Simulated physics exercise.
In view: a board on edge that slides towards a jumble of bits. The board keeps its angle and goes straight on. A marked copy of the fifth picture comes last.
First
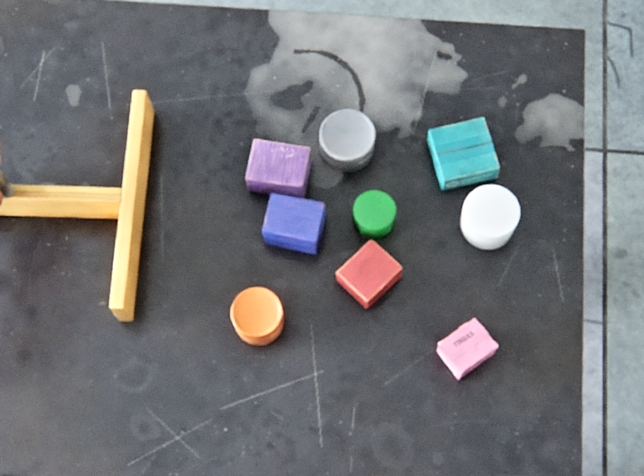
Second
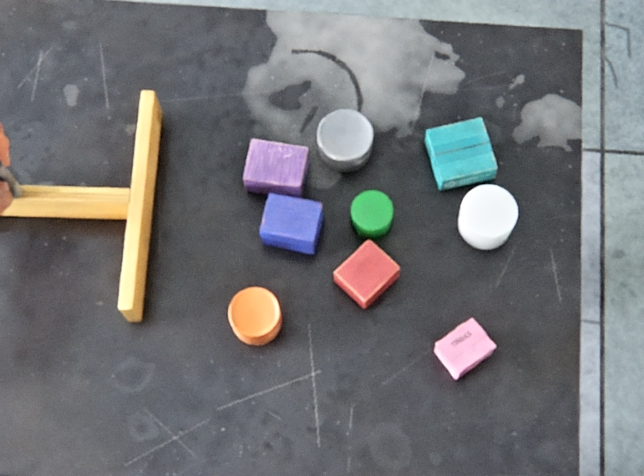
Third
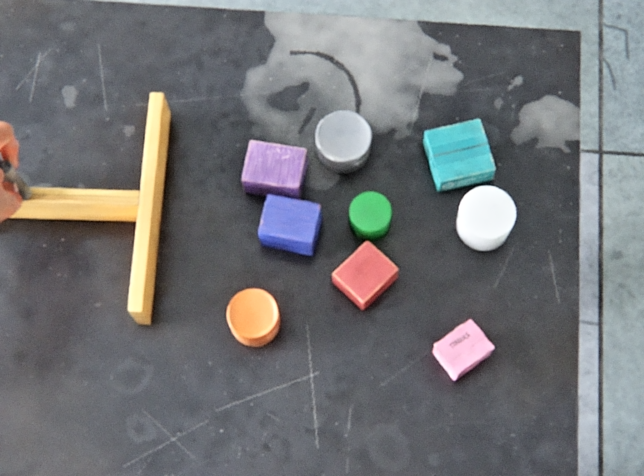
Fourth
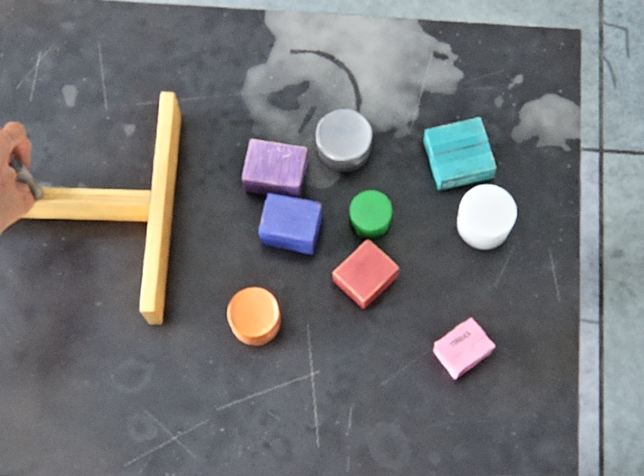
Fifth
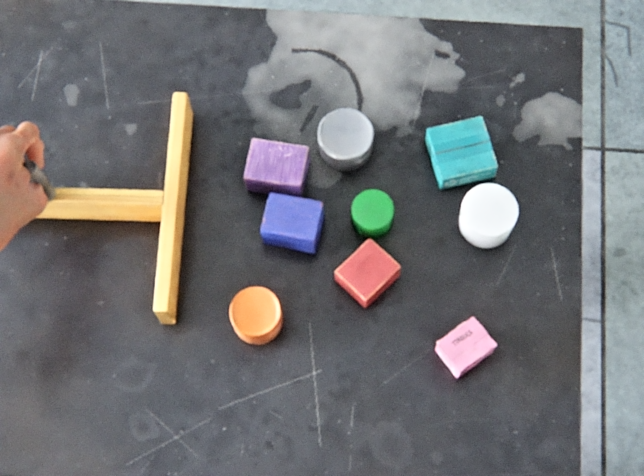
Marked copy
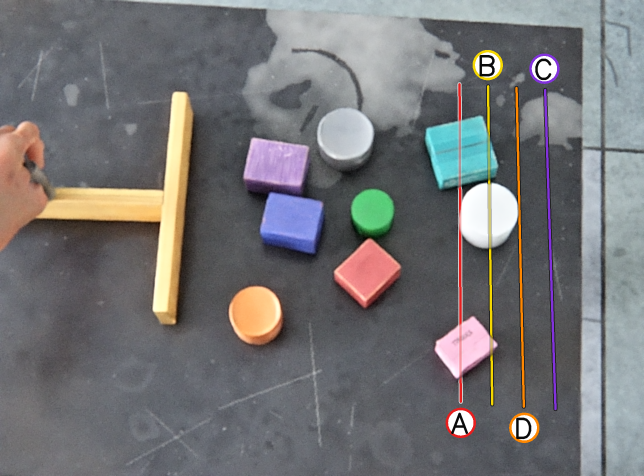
A wooden board on edge, fixed to a handle held by a hand at the left, slid slowly rightward across the dark surface toward a scatter of colourful blocks and round pieces, which stayed put.
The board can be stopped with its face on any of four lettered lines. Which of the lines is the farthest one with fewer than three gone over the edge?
No farther than B.
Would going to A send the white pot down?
By then, yes.
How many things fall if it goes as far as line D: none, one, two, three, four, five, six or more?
By then, three.
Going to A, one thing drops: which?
The white pot.
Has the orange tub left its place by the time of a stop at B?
Yes.
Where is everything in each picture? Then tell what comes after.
The first picture shows red block (369, 274); turquoise box (463, 155); orange tub (258, 316).
The second picture shows board (137, 196); white pot (487, 217).
The third picture shows board (146, 198); pink box (463, 350).
The fourth picture shows board (158, 198); purple block (276, 170).
The fifth picture shows board (170, 198); red block (368, 273); turquoise box (461, 153); orange tub (256, 315).
On the marked copy, A at (460, 235); B at (490, 237); C at (550, 242); D at (520, 239).
Following B. Soon after the start, board (285, 206); grey tub (373, 133); orange tub (313, 318).
Later, board (400, 214); white pot (532, 217); turquoise box (493, 156).
In the end, board (489, 220); white pot over the edge; turquoise box (578, 160); one fallen.
As for the rest, A is within the limit but short; C drops three; D drops three.
